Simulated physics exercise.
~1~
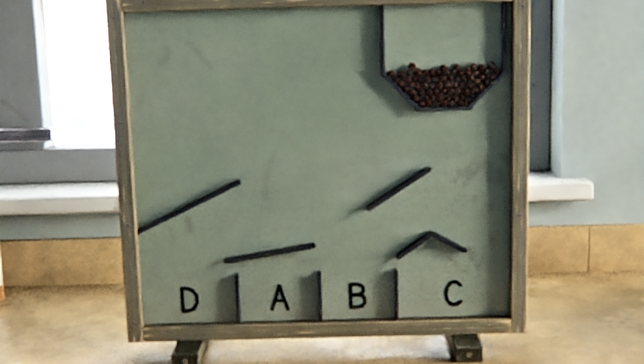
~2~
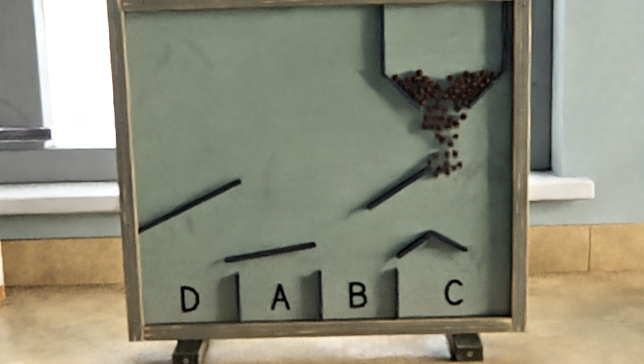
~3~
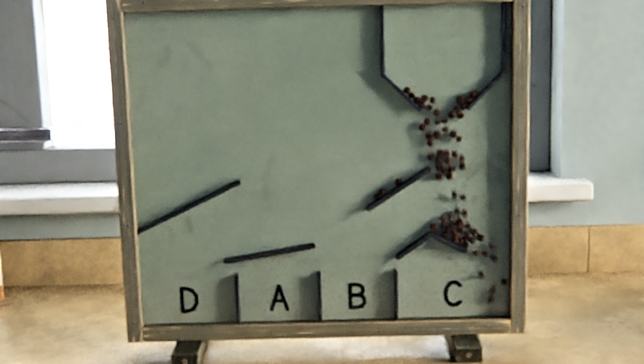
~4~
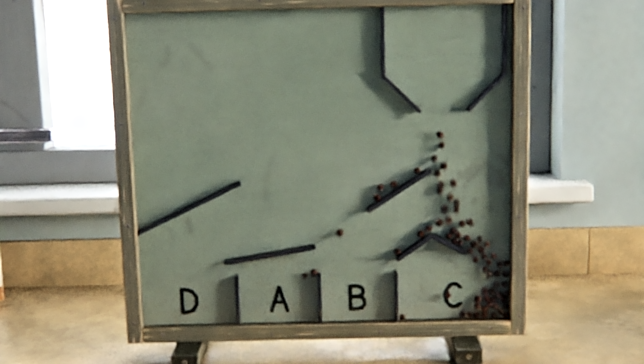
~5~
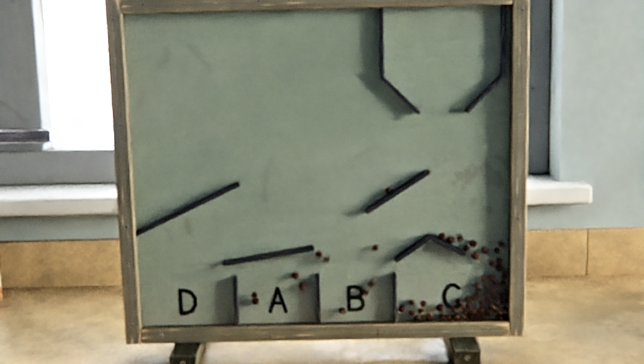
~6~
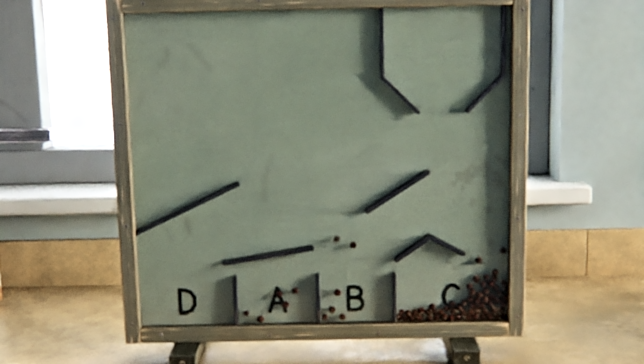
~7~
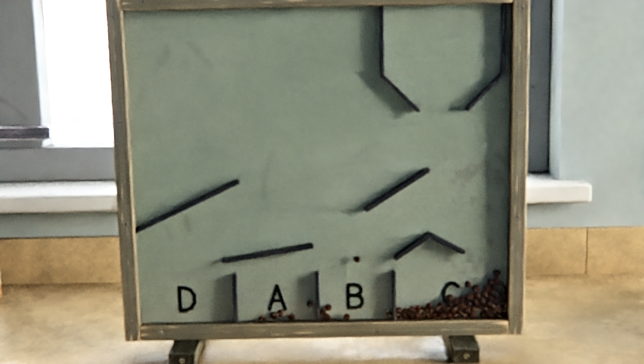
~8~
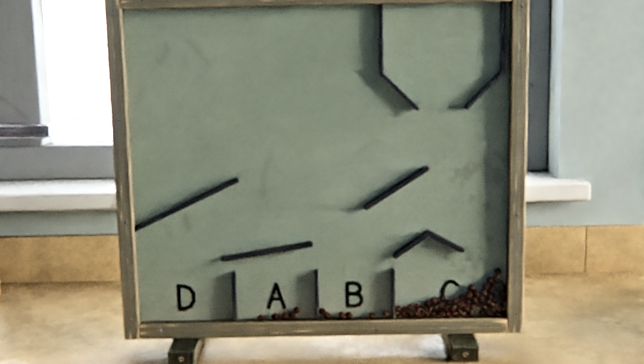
Dark beads pouring from a hopper over slanted ledges, most piling up in bin C, a few settling in A and B.
